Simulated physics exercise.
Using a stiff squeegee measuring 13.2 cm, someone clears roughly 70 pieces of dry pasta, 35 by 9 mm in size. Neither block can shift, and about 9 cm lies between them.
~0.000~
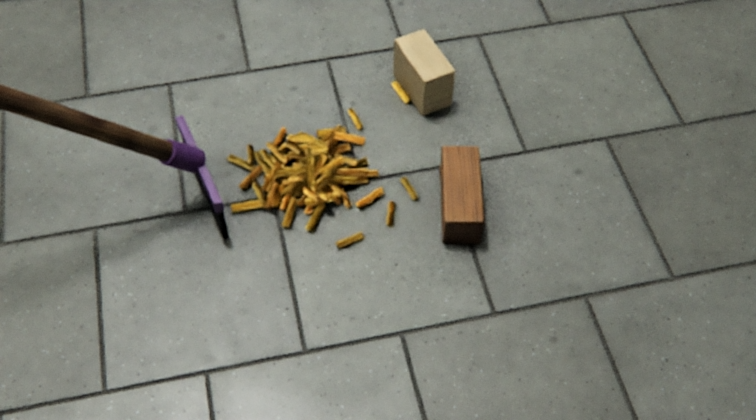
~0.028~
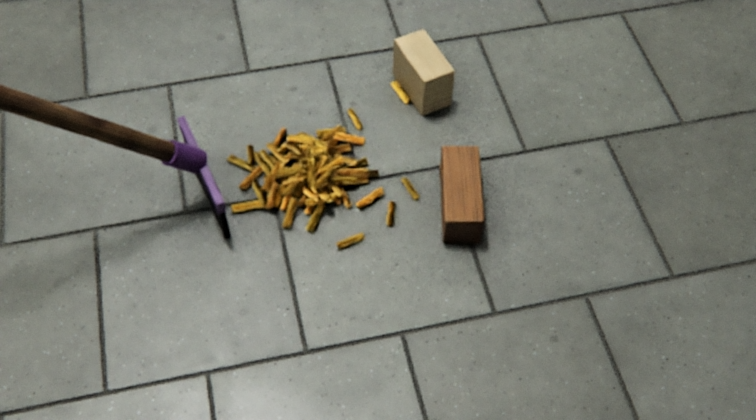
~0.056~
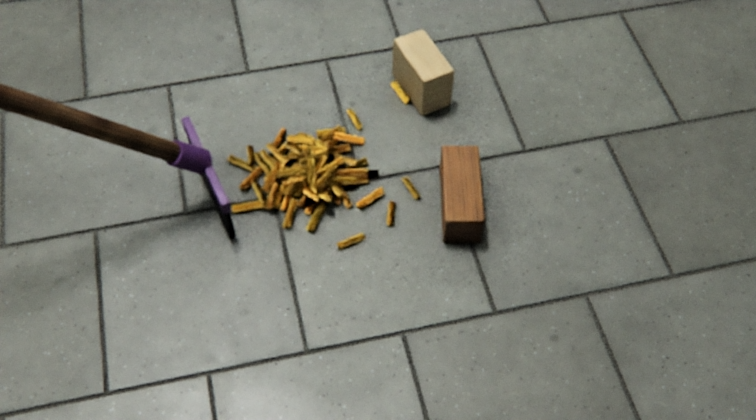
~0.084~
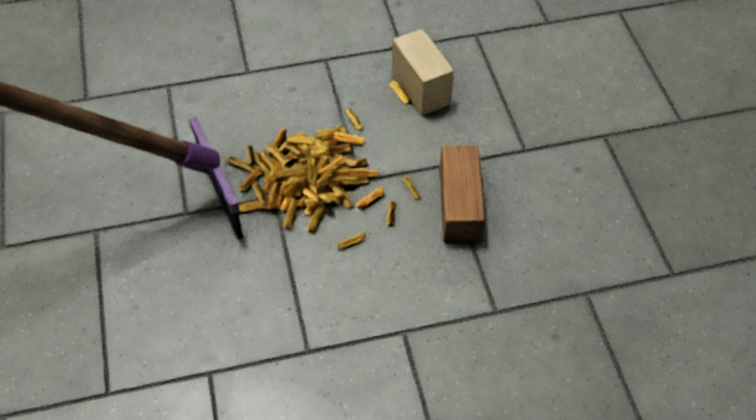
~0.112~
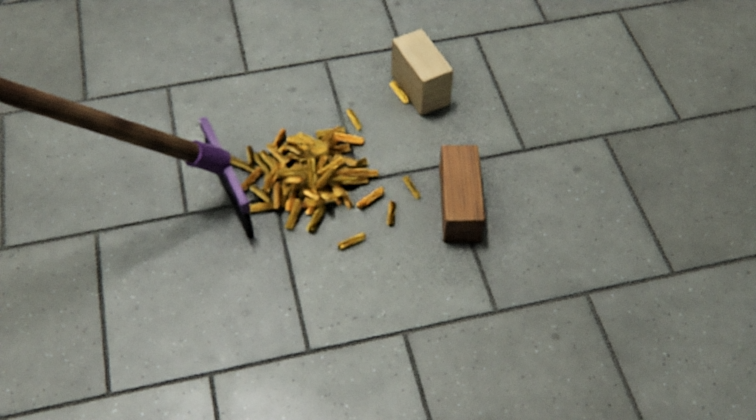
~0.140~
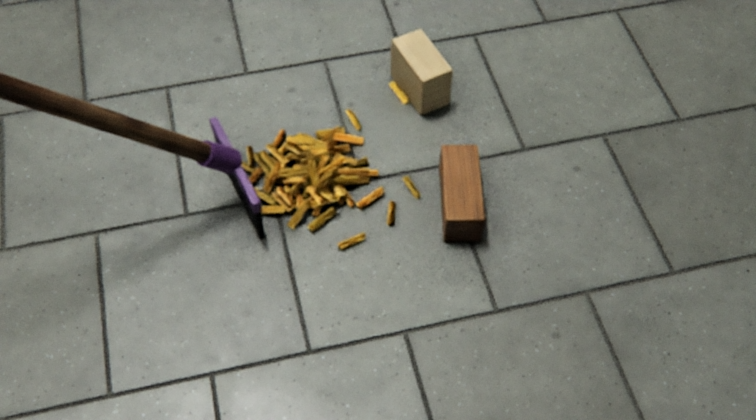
A purple squeegee moves slowly right and starts pushing the pile of dry pasta across grey tiles.
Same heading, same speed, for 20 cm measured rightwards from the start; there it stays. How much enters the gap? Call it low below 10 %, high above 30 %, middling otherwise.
I would say low.
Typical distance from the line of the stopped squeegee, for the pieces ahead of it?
Distance: Approx. 5 cm.
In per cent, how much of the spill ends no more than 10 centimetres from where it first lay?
About 30 per cent.
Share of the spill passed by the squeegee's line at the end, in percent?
I'd put it close to 5 per cent.
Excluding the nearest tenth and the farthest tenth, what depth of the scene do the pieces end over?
Some 16 cm.
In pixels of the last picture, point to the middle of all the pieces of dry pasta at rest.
Roughly (405, 154), in pixels of the last view.
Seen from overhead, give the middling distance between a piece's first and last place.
It works out at some 12 centimetres.
Then, at 0.36 s, squeegee 13 cm from its start, spill 14 cm wide; held up before the blocks 100 %.
After 0.58 s, squeegee 20 cm from its start, spill 16 cm wide; held up before the blocks 100 %.
After 0.77 s, squeegee 20 cm from its start, spill 18 cm wide; in or through the gap 5 %, held up before the blocks 95 %.
In the end, at 2.1 s, in or through the gap 5 %, round the near block 0 %, round the far block 0 %, held up before the blocks 95 %.
